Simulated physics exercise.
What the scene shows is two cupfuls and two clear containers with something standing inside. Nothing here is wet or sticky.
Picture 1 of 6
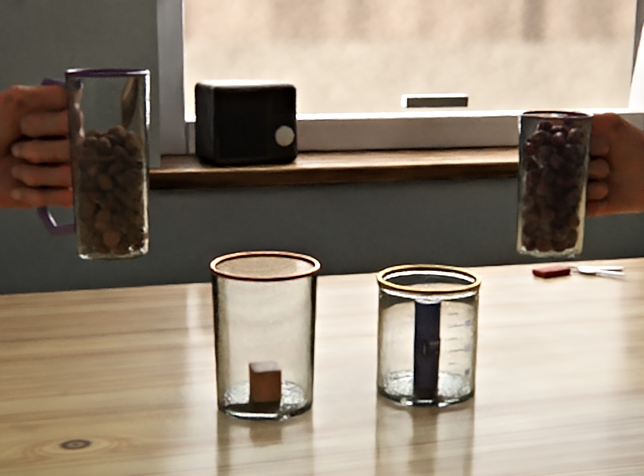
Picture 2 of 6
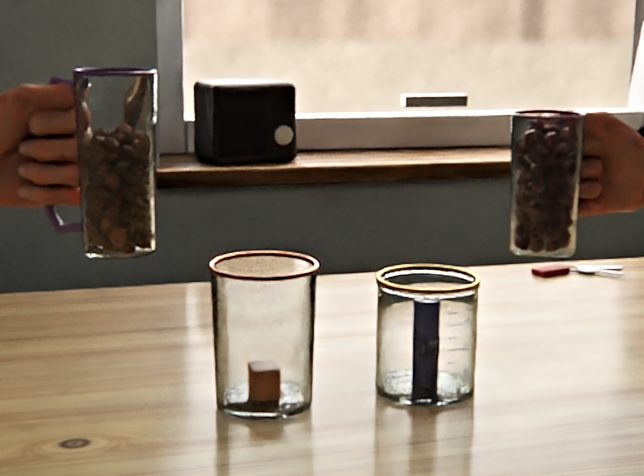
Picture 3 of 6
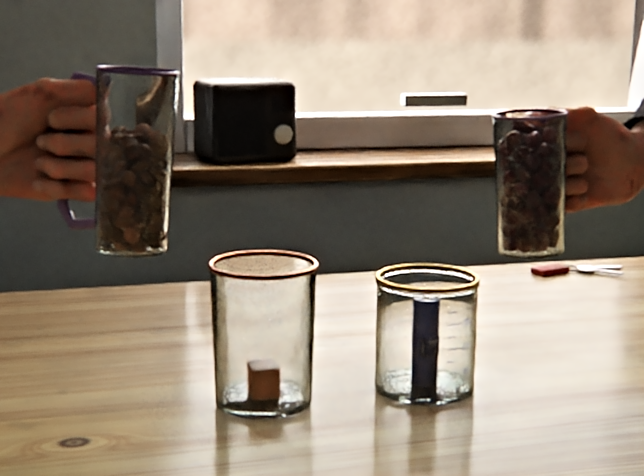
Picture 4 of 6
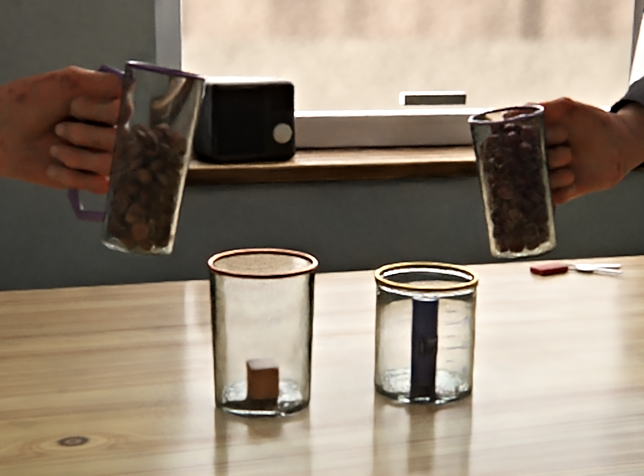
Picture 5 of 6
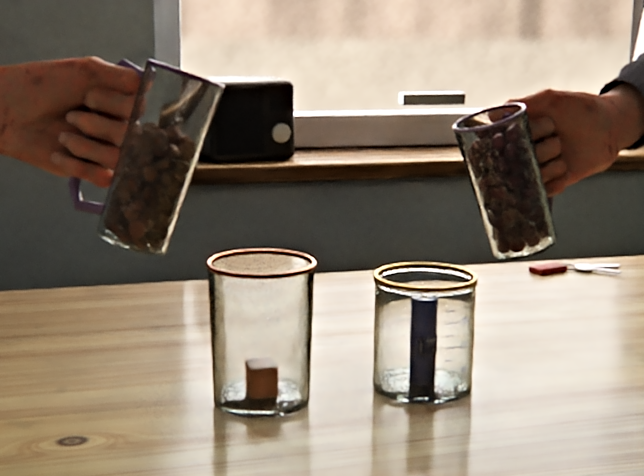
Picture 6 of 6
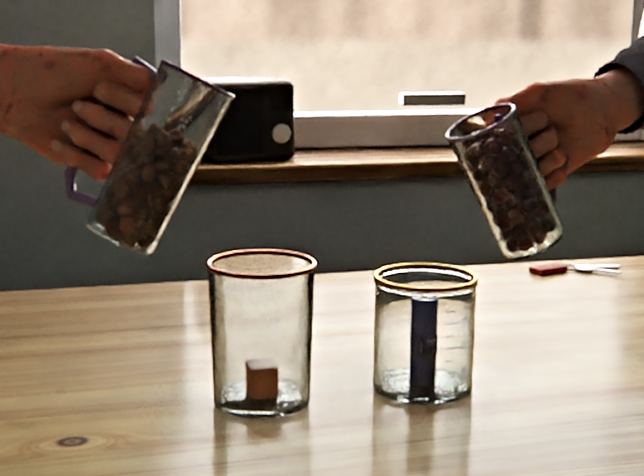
Two hands moving cups of small dark pieces inward above two clear containers, then tilting the cups toward each other.
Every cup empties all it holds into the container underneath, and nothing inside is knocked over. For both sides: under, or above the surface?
Left: I think it will be smothered completely, right: I think it will rise above the heap.
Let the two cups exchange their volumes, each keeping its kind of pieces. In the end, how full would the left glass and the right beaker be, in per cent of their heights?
Levels: Left 50 %, right 50 %.
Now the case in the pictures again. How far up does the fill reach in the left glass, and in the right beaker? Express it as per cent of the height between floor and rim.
I'd say the left reaches about 45 in a hundred of its height, and the right about 55 in a hundred.
Then, 0.31 s after the last picture, left glass empty, all of its cupful still in the cup; right beaker empty, all of its cupful still in the cup.
Then, 0.70 s after the last picture, left glass empty, all of its cupful still in the cup; right beaker nearly empty, nearly all of its cupful still in the cup.
Then, 1.12 s after the last picture, left glass nearly empty, nearly all of its cupful still in the cup; right beaker nearly empty, about two thirds of its cupful still in the cup, one piece on the counter.
At rest, left glass half full (surface near (262, 337)), one piece on the counter; right beaker half full (surface near (424, 325)), one piece on the counter; the left thing is covered; the right thing is still showing.
